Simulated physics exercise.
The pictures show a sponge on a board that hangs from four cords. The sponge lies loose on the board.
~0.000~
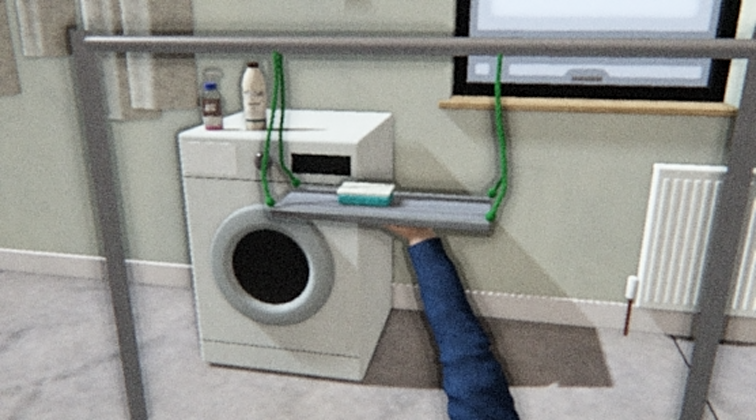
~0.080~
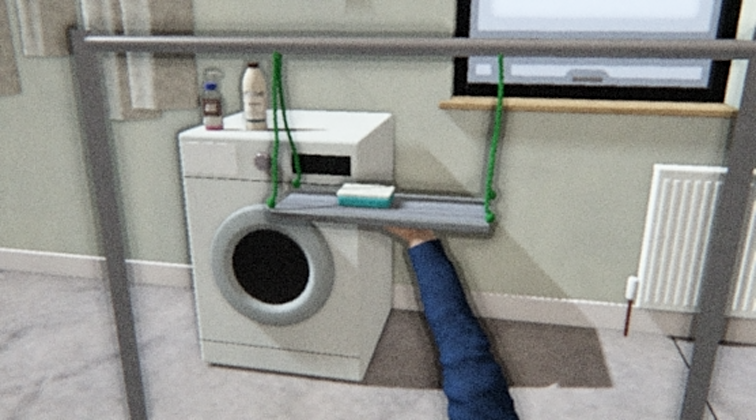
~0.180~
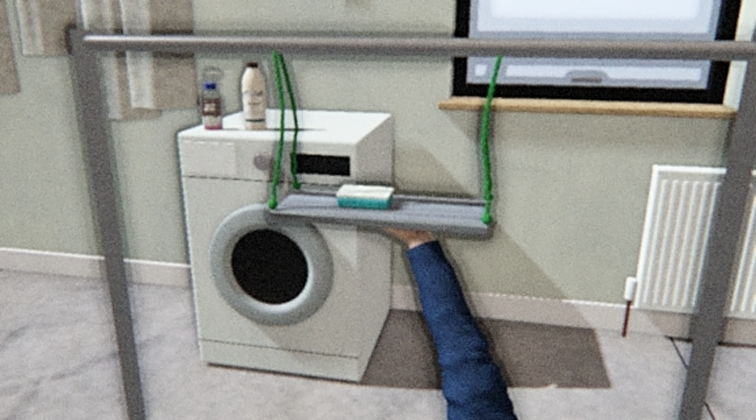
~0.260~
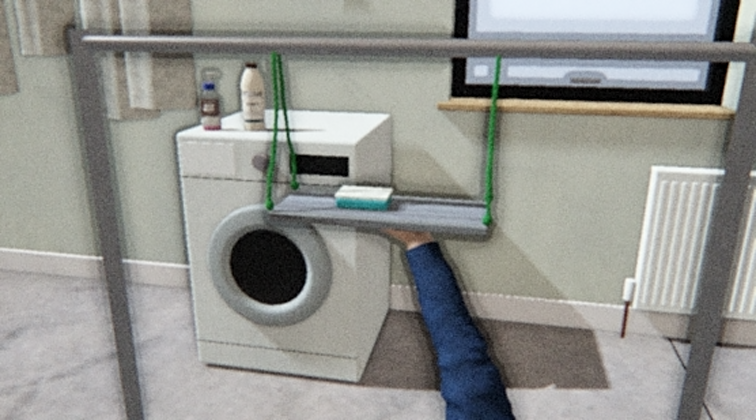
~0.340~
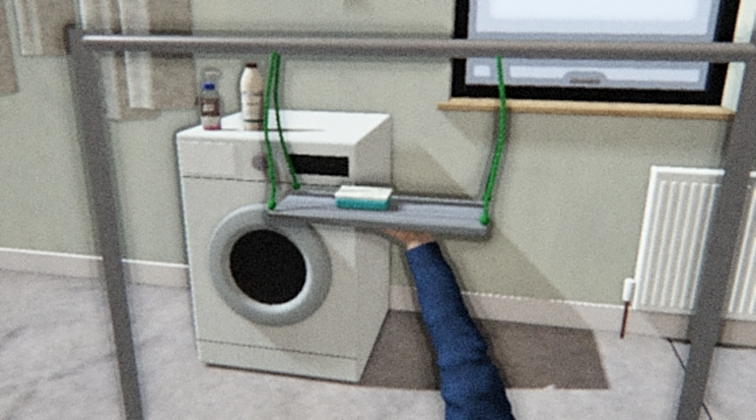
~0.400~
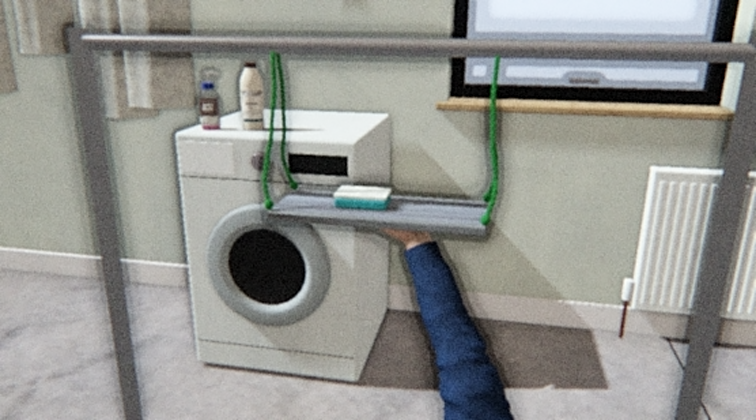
A blue-sleeved arm held a hand under a grey board hung from green cords, with a sponge lying on top; the cords swayed and bent a little while the board and sponge barely moved.
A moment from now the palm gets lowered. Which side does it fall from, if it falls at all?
Stays put.
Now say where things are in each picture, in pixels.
The first picture shows sponge (366, 195); grey shelf (375, 220).
The second picture shows sponge (366, 197).
The third picture shows sponge (365, 198).
The fourth picture shows sponge (364, 199); grey shelf (373, 225).
The fifth picture shows sponge (364, 199).
The sixth picture shows sponge (363, 198); grey shelf (372, 224); left cords almost straight; right cords almost straight.
After 0.70 s, board level; sponge on the board near (363, 200).
In the end, board level; sponge on the board near (363, 201). The sponge remains aboard.
